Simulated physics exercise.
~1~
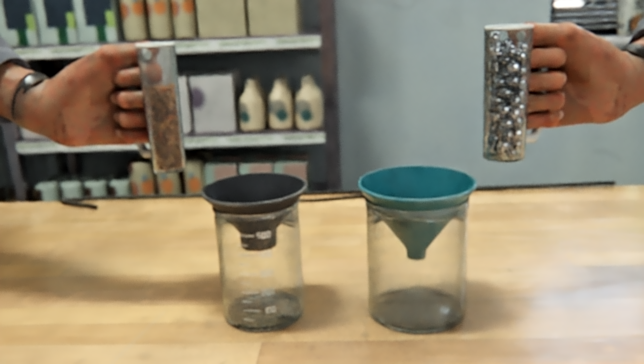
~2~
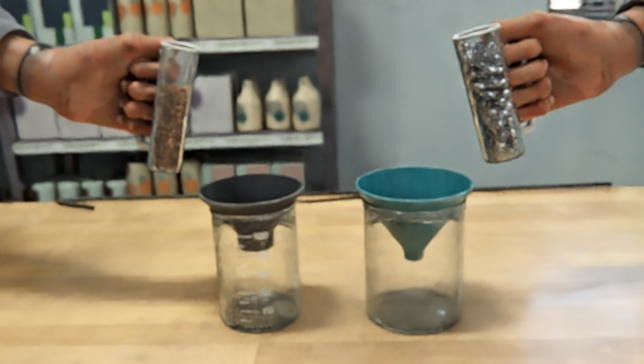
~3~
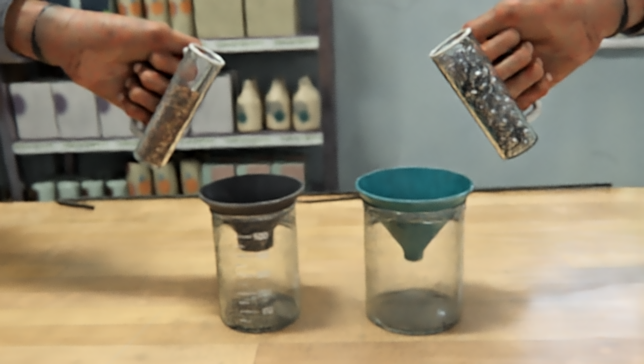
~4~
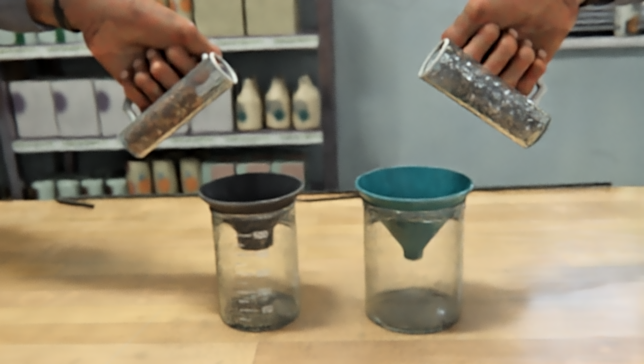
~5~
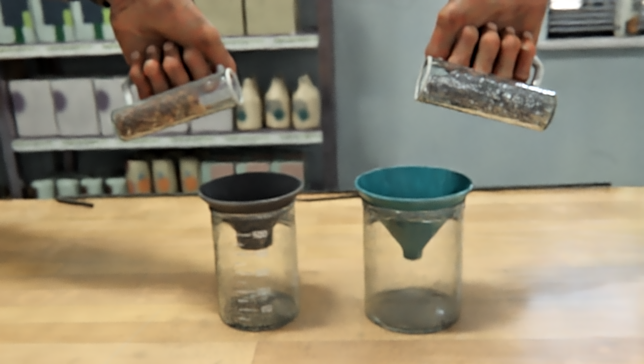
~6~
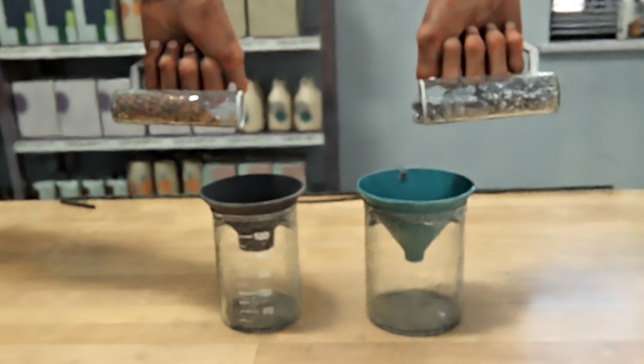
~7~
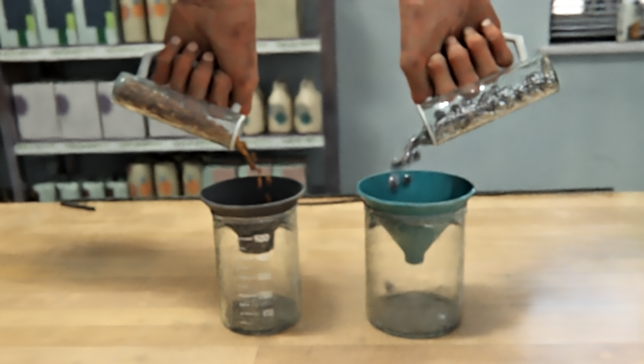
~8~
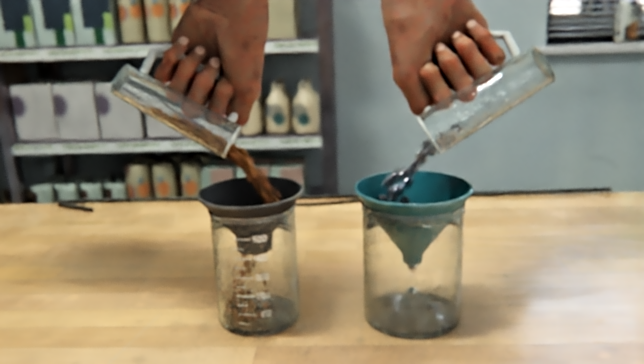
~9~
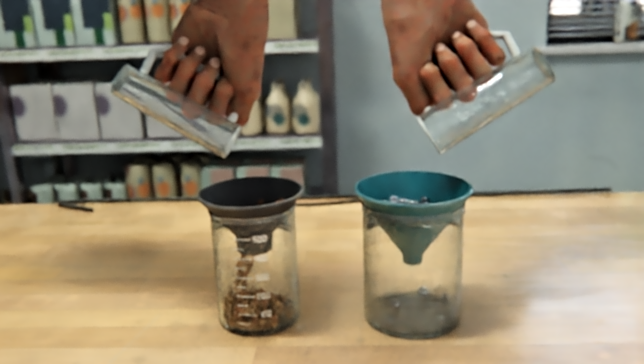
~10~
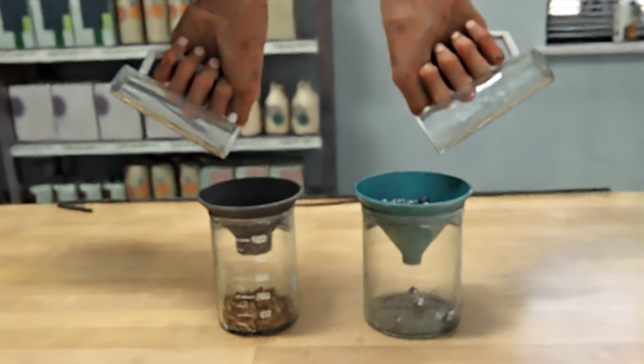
Two hands tip cups into funnels; the left drains through while the right stays mostly clogged.
